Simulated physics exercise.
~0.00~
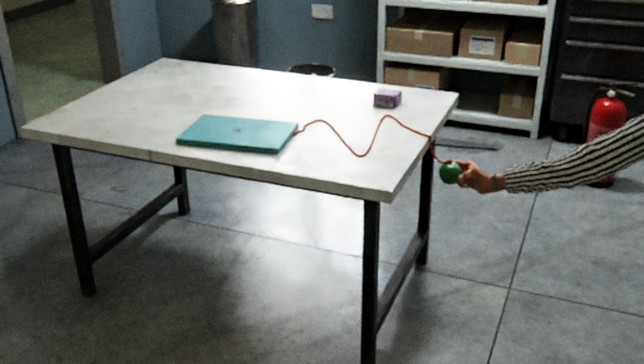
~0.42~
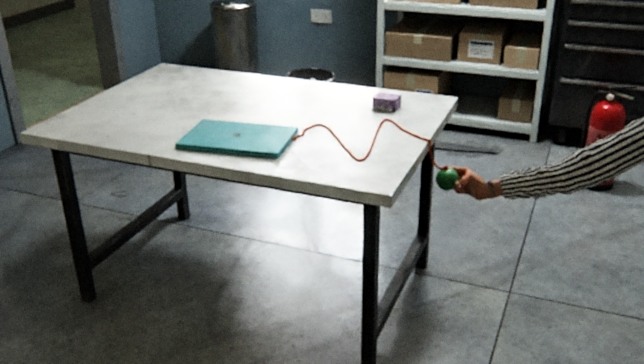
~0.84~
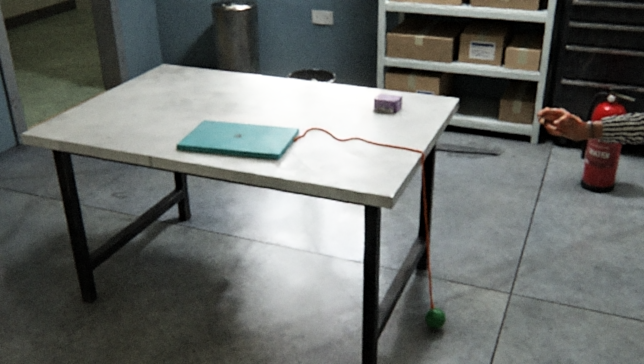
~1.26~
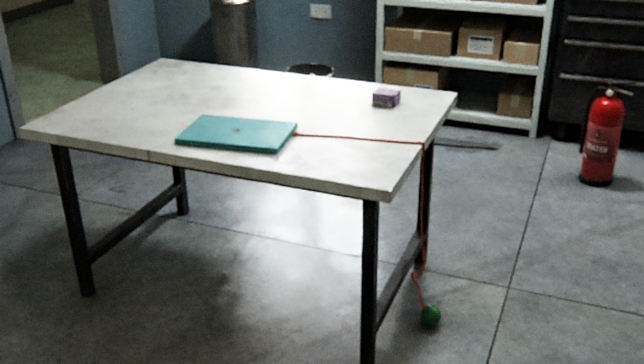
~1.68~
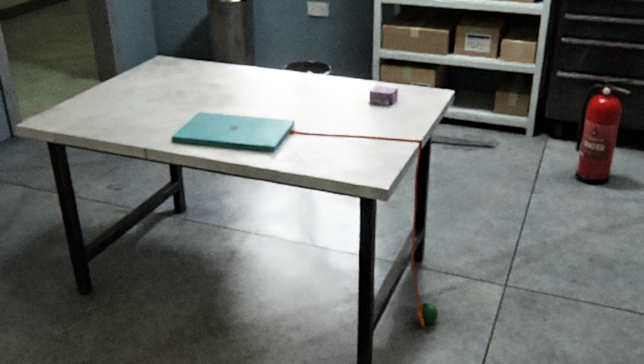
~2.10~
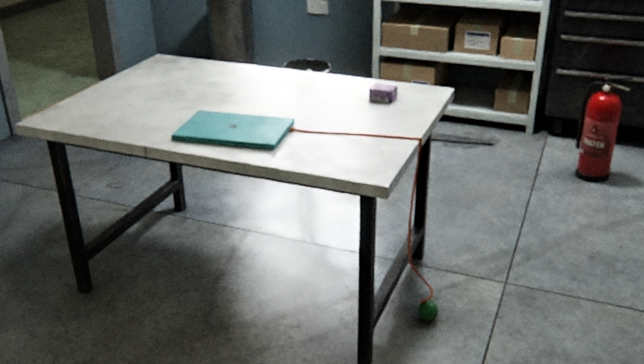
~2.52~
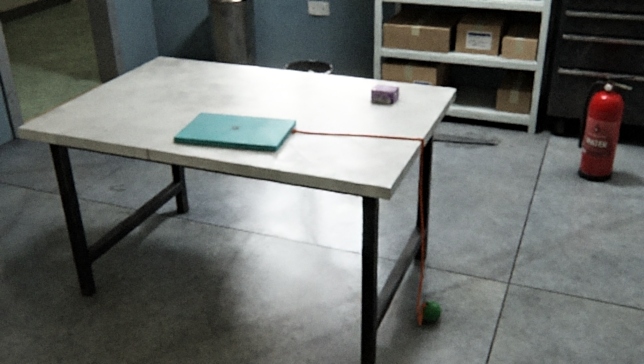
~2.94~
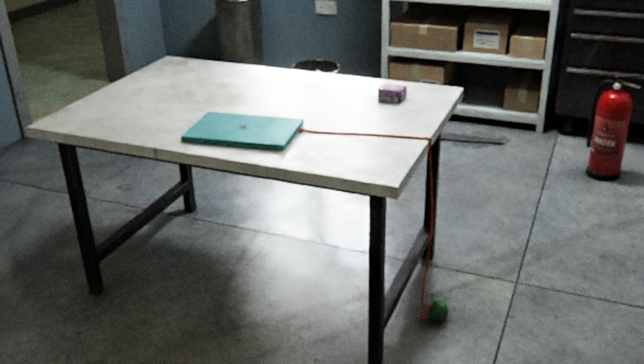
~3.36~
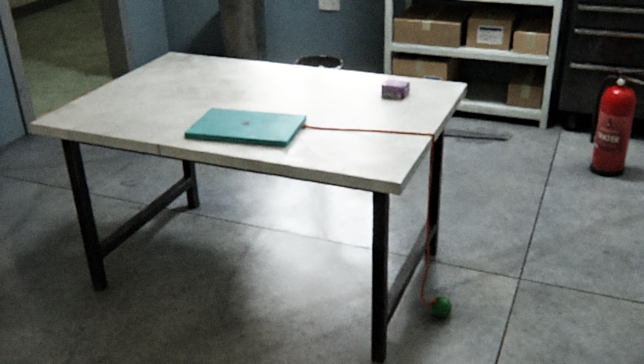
A hand held a green apple on a shoelace off the right end of a workbench, then let go and drew away. The apple dropped to the floor, the lace pulling straight, while the turquoise laptop and purple box stayed put on top.
